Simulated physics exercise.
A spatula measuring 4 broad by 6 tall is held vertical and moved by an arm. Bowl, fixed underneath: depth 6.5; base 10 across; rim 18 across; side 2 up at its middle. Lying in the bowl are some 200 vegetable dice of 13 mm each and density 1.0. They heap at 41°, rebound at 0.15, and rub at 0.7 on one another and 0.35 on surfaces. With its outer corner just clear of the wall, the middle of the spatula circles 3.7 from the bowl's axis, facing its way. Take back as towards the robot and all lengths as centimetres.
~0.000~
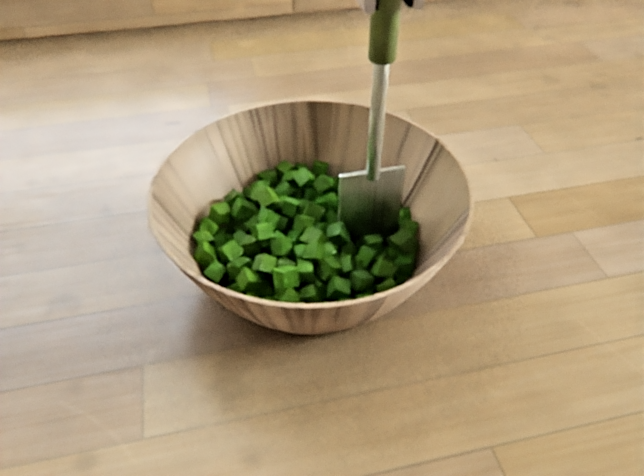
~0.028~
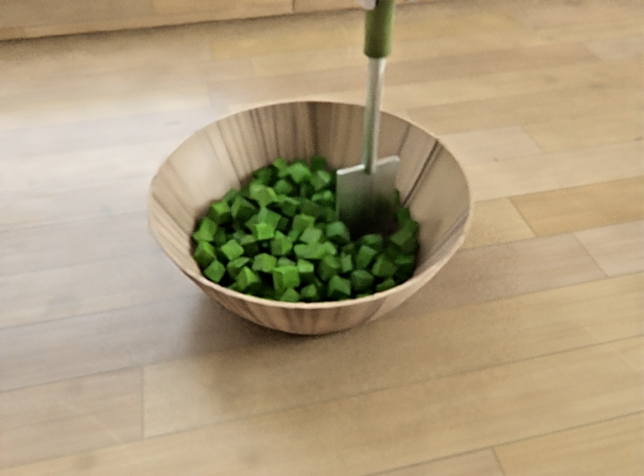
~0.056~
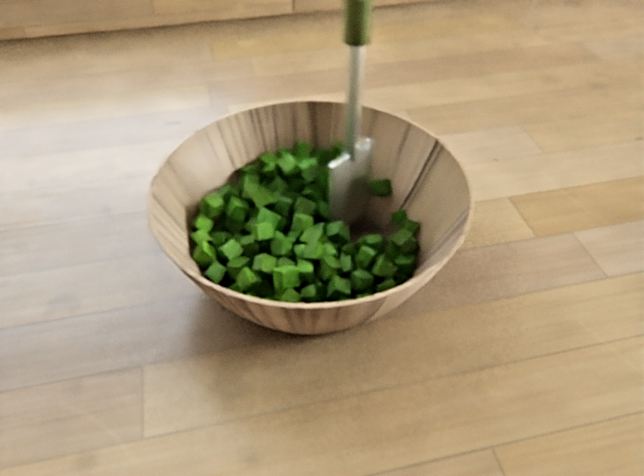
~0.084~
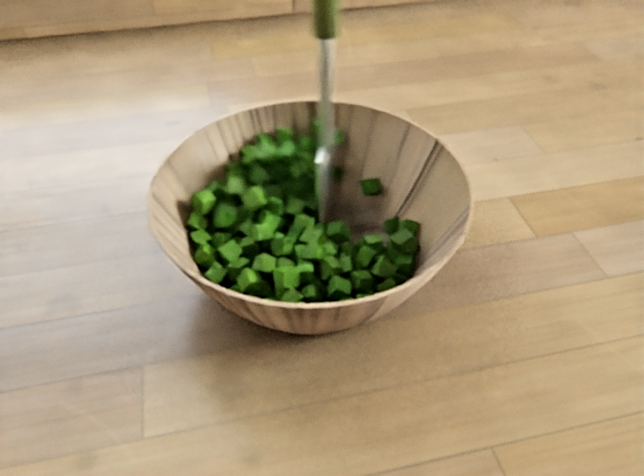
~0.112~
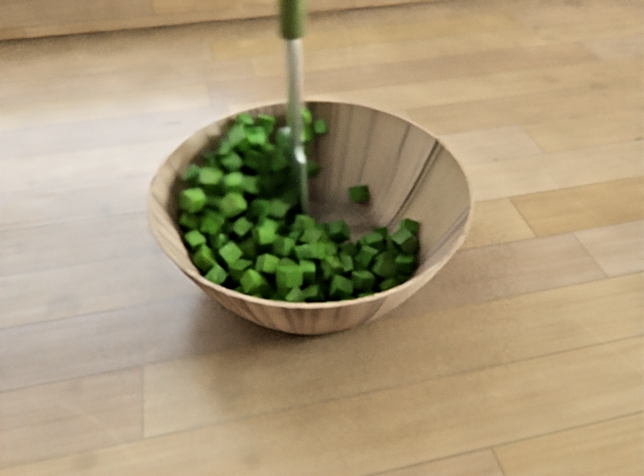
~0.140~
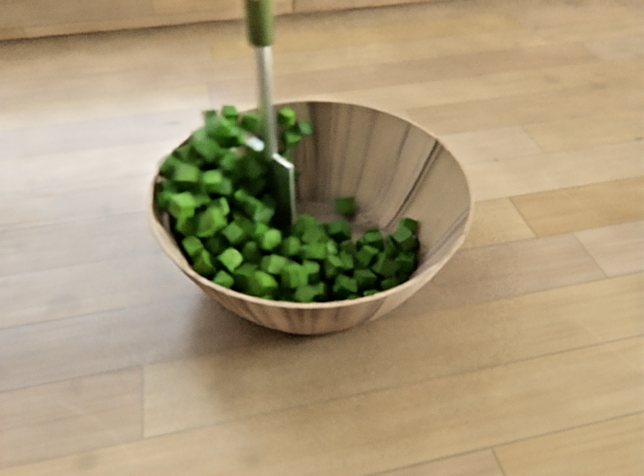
A spatula sweeps leftward through green cubes in a wooden bowl, piling them up the left side.
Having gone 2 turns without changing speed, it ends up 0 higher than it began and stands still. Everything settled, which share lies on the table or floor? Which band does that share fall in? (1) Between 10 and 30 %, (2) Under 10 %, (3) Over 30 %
Answer: 3.
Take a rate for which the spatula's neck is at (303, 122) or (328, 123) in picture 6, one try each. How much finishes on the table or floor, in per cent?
It comes to roughly 25 per cent and then 20 per cent.
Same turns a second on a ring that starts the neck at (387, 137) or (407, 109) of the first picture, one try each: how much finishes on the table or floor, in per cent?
Around 55 per cent on the first try, around 35 per cent on the second.
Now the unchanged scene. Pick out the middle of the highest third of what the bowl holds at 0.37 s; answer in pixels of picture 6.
I'd put it at around (408, 173).
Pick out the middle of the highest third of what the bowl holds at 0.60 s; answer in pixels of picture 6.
Around (231, 274).
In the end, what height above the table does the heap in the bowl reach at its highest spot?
Roughly 6.0 cm.
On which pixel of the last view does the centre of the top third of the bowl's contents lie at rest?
It is centred around (385, 210).
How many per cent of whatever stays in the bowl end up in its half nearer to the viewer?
Estimate: Some 50 %.
After 0.37 s, 352° round, highest piece 8 above the table; 161 in the bowl, 26 on the table or floor, 13 in flight or on the tool.
After 0.60 s, 224° round, highest piece 8 above the table; 134 in the bowl, 58 on the table or floor, 8 in flight or on the tool.
After 0.91 s, 0° round, highest piece 6 above the table; 125 in the bowl, 75 on the table or floor.
After 1.61 s, 0° round, highest piece 6 above the table; 125 in the bowl, 75 on the table or floor.
At rest, 125 in the bowl, 75 on the table or floor. That is 38 % on the table or floor.
